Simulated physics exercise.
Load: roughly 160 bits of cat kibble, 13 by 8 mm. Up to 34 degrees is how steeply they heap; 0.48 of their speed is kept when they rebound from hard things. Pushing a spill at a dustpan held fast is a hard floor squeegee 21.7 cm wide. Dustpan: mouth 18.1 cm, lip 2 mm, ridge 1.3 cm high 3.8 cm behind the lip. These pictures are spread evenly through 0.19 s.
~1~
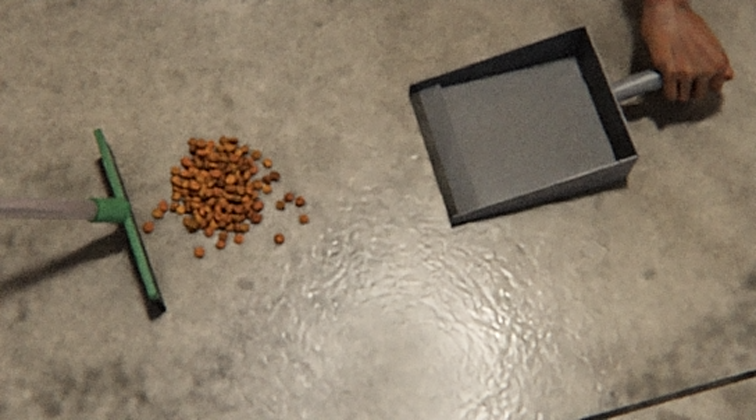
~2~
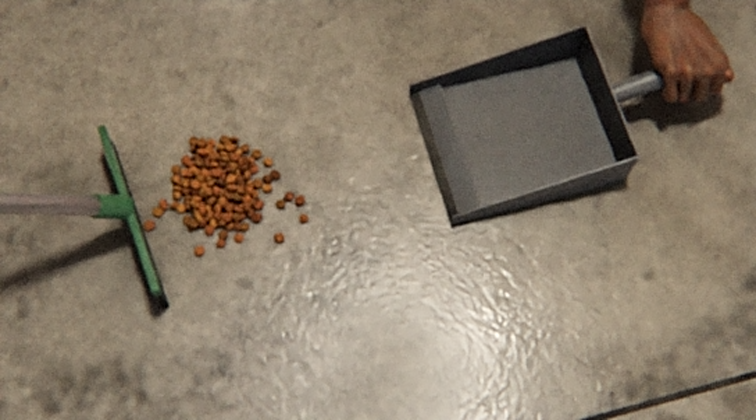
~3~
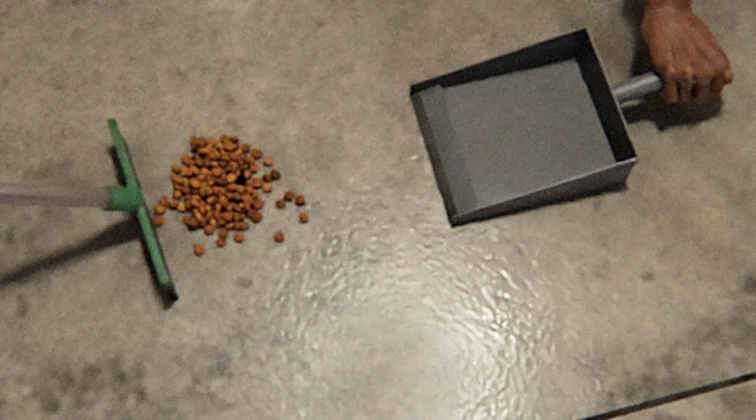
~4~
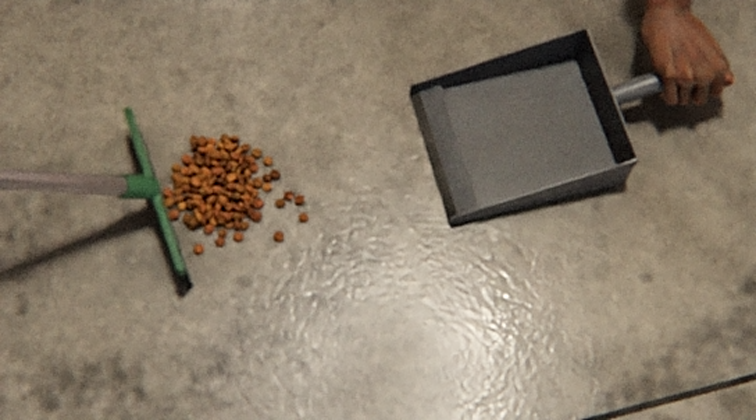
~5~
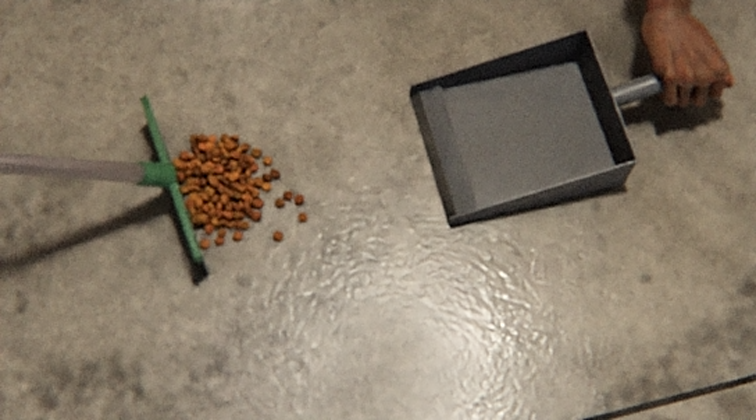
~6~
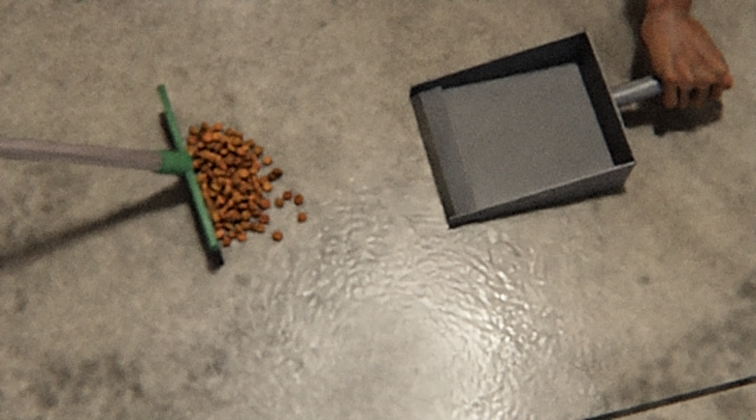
A green squeegee on a pale pole starts just left of a loose heap of brown kibble on a grey floor and creeps right until it meets the near edge. It then pushes the pieces closer together, shifting the heap slightly right, while a hand keeps a grey dustpan still at the right.
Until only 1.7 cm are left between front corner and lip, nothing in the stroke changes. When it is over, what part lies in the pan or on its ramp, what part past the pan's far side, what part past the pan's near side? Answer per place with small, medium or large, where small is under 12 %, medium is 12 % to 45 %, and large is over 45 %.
In the pan or on its ramp small, past the pan's far side large, past the pan's near side small.
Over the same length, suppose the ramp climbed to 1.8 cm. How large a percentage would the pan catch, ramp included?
Roughly 10 per cent.
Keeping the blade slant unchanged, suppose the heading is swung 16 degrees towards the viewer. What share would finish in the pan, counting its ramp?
It comes to roughly 30 in a hundred.
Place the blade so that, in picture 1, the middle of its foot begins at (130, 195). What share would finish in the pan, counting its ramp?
I'd estimate about 5 per cent.
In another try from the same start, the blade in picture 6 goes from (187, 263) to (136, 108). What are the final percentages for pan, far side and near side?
The pan gets 5, the far side 65 and the near side 0.
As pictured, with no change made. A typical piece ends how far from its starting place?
28 cm, roughly.
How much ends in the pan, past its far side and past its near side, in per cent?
Pan 10; far side 65; near side 0.
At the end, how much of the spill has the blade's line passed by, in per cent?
20 %.
Then, 0.22 s after the last picture, middle of the blade 16 cm from the lip; 0 % over the lip, far side 30 %, near side 0 %.
Then, 0.37 s after the last picture, middle of the blade 7 cm from the lip; 0 % over the lip, far side 55 %, near side 0 %.
Then, 0.64 s after the last picture, middle of the blade 3 cm from the lip; 10 % over the lip, far side 65 %, near side 0 %.
In the end, pan 10 %, far side 65 %, near side 0 %, in front of the lip or behind the blade 30 %.
